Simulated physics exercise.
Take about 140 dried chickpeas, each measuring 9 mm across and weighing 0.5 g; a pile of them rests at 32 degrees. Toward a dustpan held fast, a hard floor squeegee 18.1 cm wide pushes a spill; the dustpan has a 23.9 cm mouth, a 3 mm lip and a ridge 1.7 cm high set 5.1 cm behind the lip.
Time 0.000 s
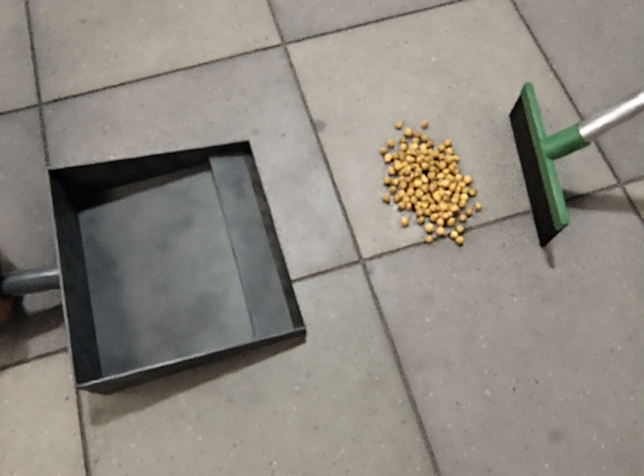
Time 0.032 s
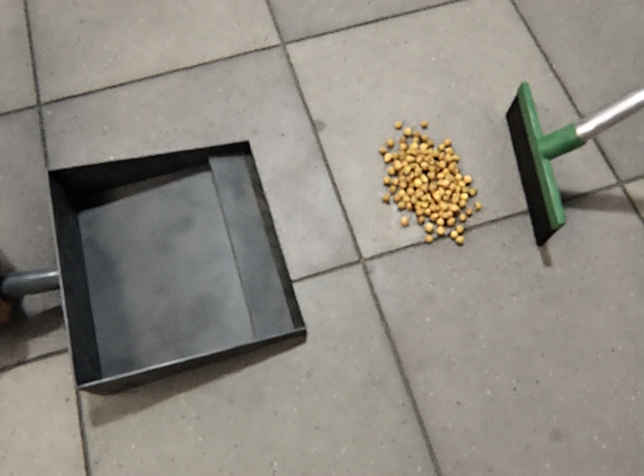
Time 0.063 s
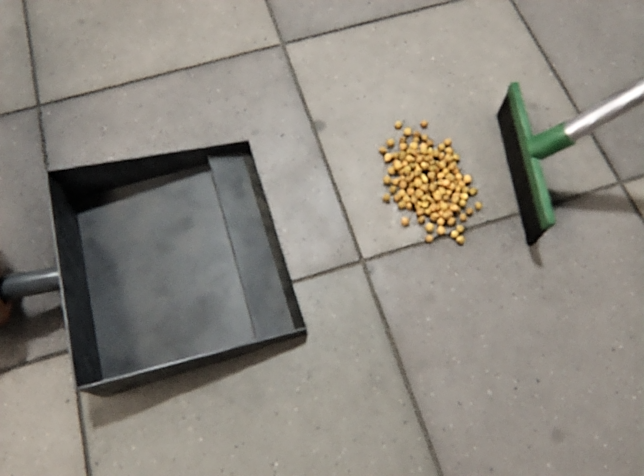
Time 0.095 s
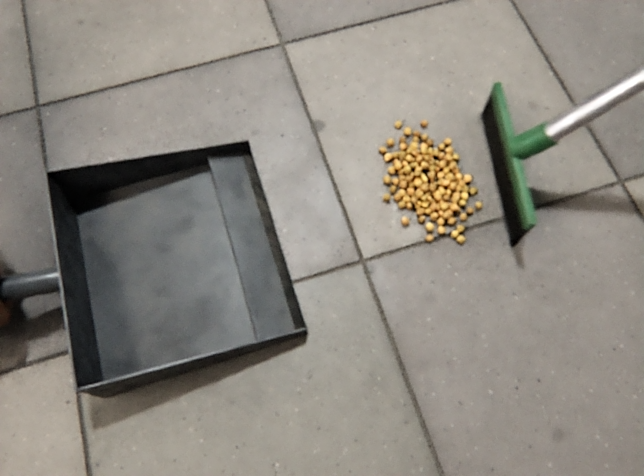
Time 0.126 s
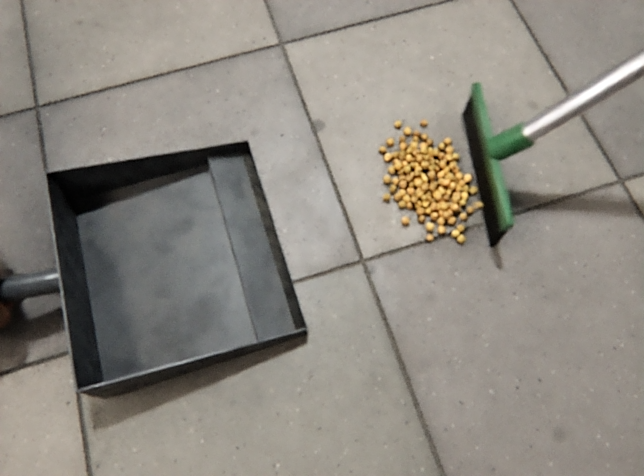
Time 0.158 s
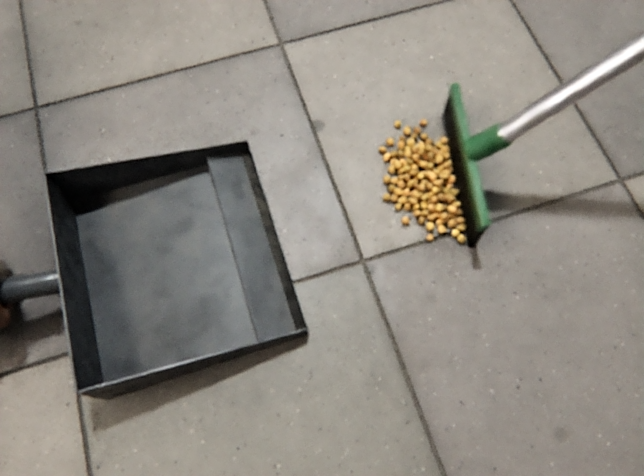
A green squeegee on a metal handle slides left across grey floor tiles toward a pile of small tan chickpeas, while a black dustpan stays still at the left. The blade closes the gap, meets the pile's right edge and pushes the nearest pieces leftward, bunching them against the rest.
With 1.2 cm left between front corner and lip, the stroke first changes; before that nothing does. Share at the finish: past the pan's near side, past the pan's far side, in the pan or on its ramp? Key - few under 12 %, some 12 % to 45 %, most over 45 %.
Near side: Few. Far side: Some. Pan: Some.
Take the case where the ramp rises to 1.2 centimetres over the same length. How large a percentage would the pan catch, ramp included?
About 30 %.
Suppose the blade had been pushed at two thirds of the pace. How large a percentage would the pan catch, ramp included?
In that case some 25 per cent.
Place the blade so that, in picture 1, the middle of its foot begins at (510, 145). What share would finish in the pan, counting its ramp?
Something close to 25 percent.
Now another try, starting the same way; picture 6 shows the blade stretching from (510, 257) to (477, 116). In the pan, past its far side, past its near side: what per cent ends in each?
Per cent by place - pan 5, far side 0, near side 0.
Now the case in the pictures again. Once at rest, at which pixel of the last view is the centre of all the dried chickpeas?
Centre at rest, approx.: (262, 182) px.
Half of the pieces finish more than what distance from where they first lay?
Around 20 centimetres.
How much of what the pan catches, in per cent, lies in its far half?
Share: Approx. 90 %.
After 0.30 s, middle of the blade 12 cm from the lip; 0 % over the lip, far side 5 %, near side 0 %.
Then, at 0.39 s, middle of the blade 5 cm from the lip; 0 % over the lip, far side 15 %, near side 0 %.
After 0.61 s, middle of the blade 3 cm from the lip; 30 % over the lip, far side 20 %, near side 0 %.
By 1.0 s all is still; near side 0 %, far side 20 %, pan 30 %, in front of the lip or behind the blade 50 %.
